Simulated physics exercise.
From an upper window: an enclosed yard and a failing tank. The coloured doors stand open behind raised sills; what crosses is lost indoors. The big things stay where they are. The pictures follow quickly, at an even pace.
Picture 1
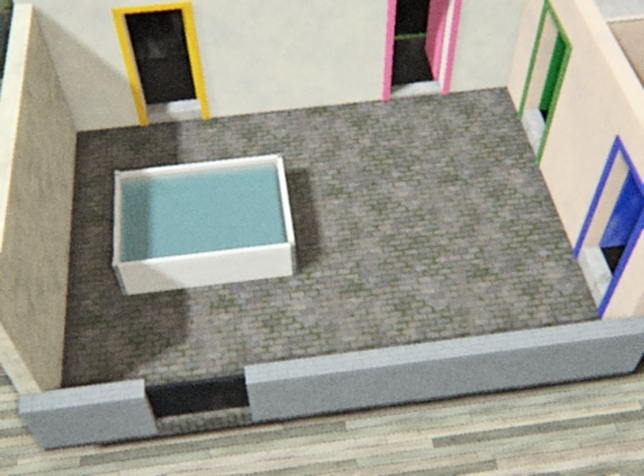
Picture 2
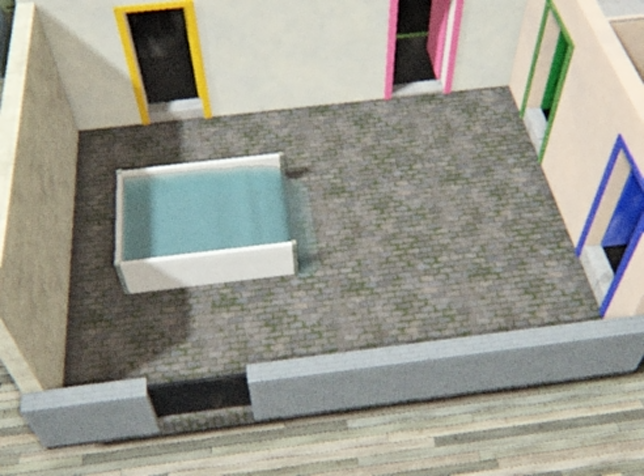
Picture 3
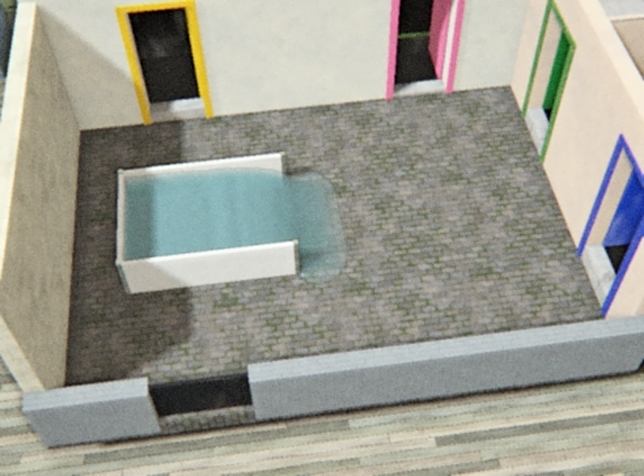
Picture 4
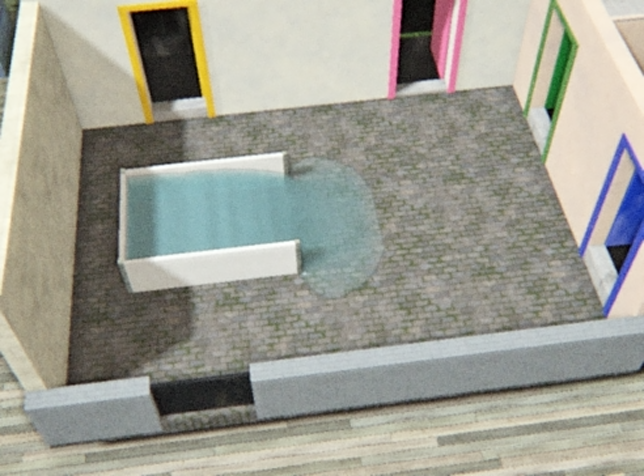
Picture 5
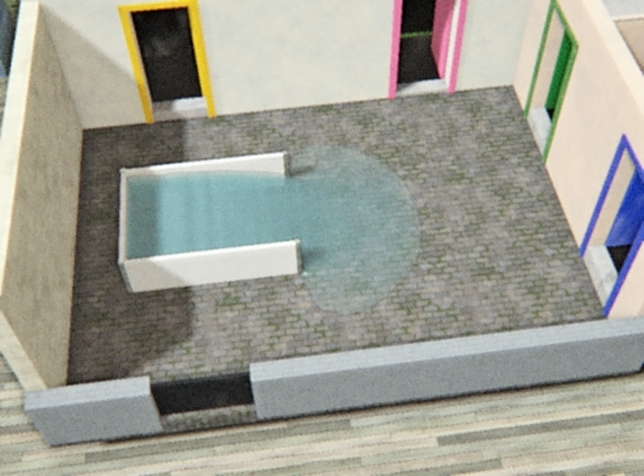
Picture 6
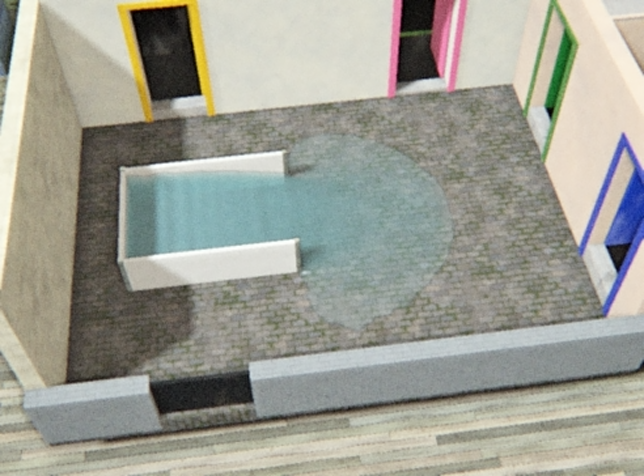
The clip shows a walled, paved yard with coloured doorways and a white tank of still water; the tank's right side opens and water pours out, spreading rightward across the paving in a widening, rounded sheet.
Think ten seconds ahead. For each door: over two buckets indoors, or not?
The blue door holds within the limit; the yellow door holds within the limit; the green door holds within the limit; the pink door floods.
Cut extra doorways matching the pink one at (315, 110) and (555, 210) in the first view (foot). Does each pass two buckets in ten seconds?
One after the other: Holds, floods.
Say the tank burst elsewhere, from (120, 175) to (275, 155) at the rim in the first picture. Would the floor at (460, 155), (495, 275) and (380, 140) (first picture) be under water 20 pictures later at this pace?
In that order: Awash, dry, awash.
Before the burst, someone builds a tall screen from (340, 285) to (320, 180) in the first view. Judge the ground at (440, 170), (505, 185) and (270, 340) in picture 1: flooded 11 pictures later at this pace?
In turn: Not flooded, no water, flooded.
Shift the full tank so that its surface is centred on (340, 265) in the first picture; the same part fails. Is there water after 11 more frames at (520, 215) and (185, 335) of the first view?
One after the other: Awash, dry.
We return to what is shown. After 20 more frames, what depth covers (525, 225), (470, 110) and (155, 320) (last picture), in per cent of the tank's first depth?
In turn 30, 35 and 0 in a hundred.
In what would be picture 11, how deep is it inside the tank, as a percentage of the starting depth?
Roughly 60 per cent.
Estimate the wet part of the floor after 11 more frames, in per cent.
Close to 55 %.
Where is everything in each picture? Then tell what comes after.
In the first frame, still water in the water tank at (202, 211).
In the second frame, the front is at (288, 180), out from the gap at (287, 217).
In the third frame, water pours out at (288, 219) and has run to (312, 175).
In the fourth frame, the front is at (348, 170), out from the gap at (290, 219).
In the fifth frame, water pours out at (290, 220) and has run to (413, 255).
In the sixth frame, water pours out at (290, 219) and has run to (435, 186).
A moment on, water covers 40 % of the floor; the blue door not reached, the yellow door not reached, the green door not reached, the pink door not reached.
Next, water covers 55 % of the floor; the blue door wet at the sill, nothing in, the yellow door not reached, the green door wet at the sill, nothing in, the pink door wet at the sill, nothing in.
Then, water covers 55 % of the floor; the blue door wet at the sill, nothing in, the yellow door not reached, the green door wet at the sill, nothing in, the pink door under two buckets in.
Later, water covers 70 % of the floor; the blue door wet at the sill, nothing in, the yellow door not reached, the green door wet at the sill, nothing in, the pink door over two buckets in.
In the end, water covers 95 % of the floor; the blue door wet at the sill, nothing in, the yellow door wet at the sill, nothing in, the green door wet at the sill, nothing in, the pink door over two buckets in.
